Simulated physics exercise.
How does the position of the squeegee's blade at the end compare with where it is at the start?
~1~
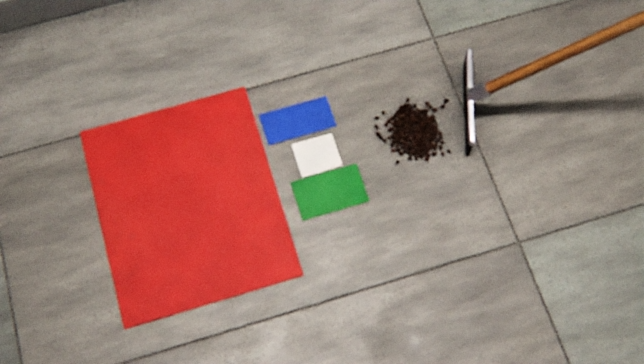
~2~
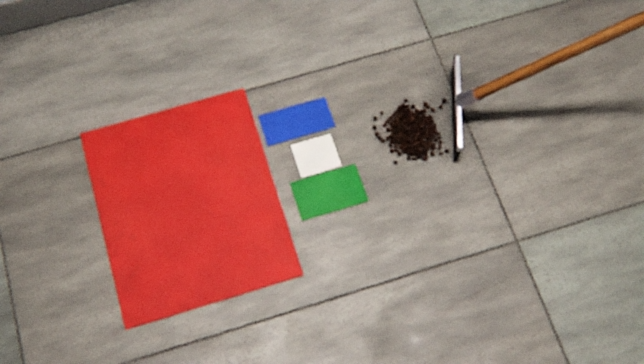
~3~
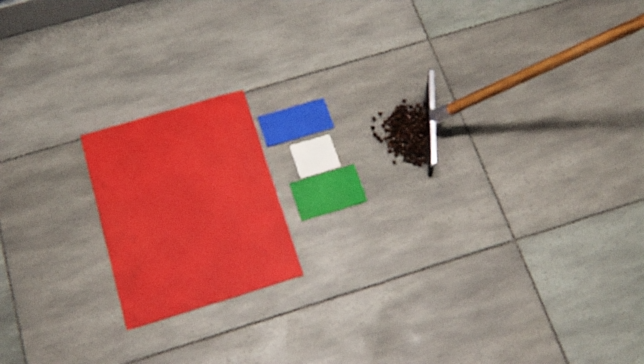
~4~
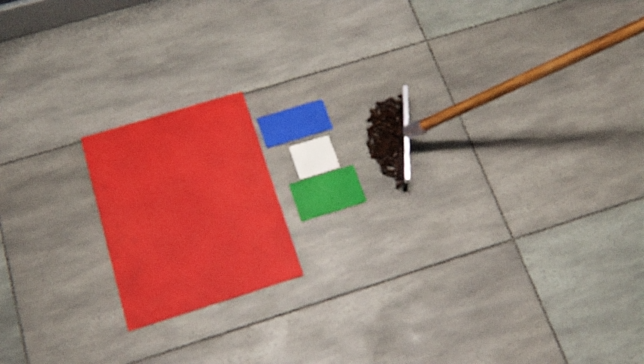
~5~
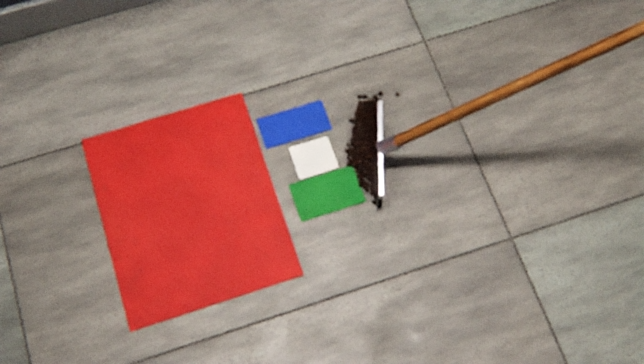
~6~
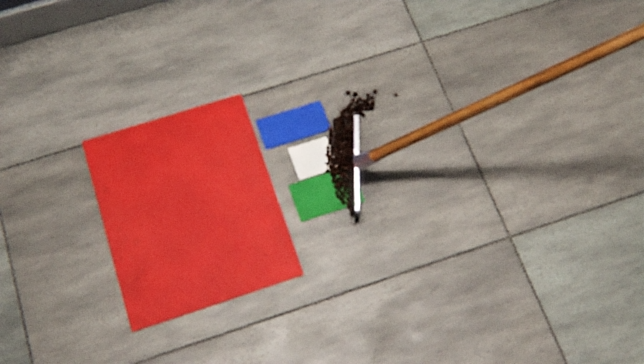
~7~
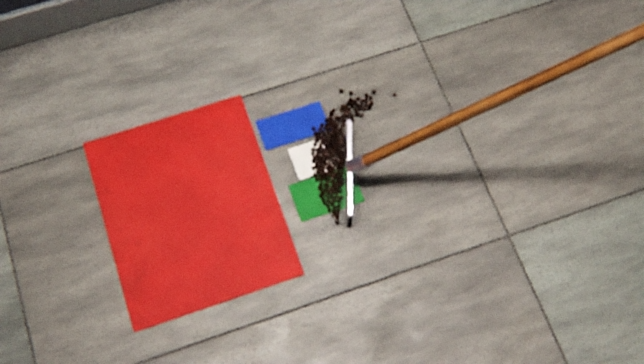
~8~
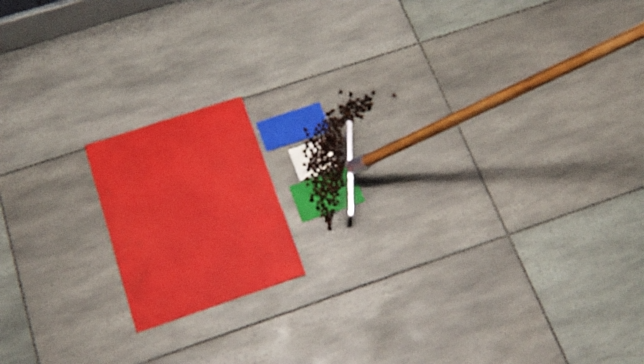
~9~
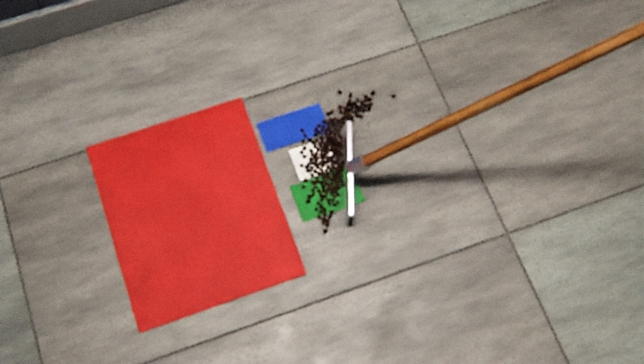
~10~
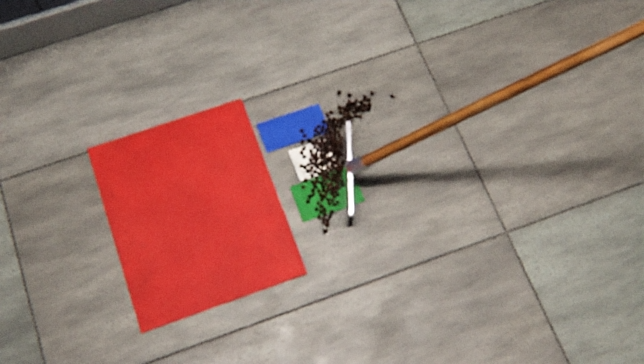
At the end the blade is further left and somewhat lower in the view, resting by the small coloured sheets, whereas at the start it stands to the right of the pile on bare tiles.
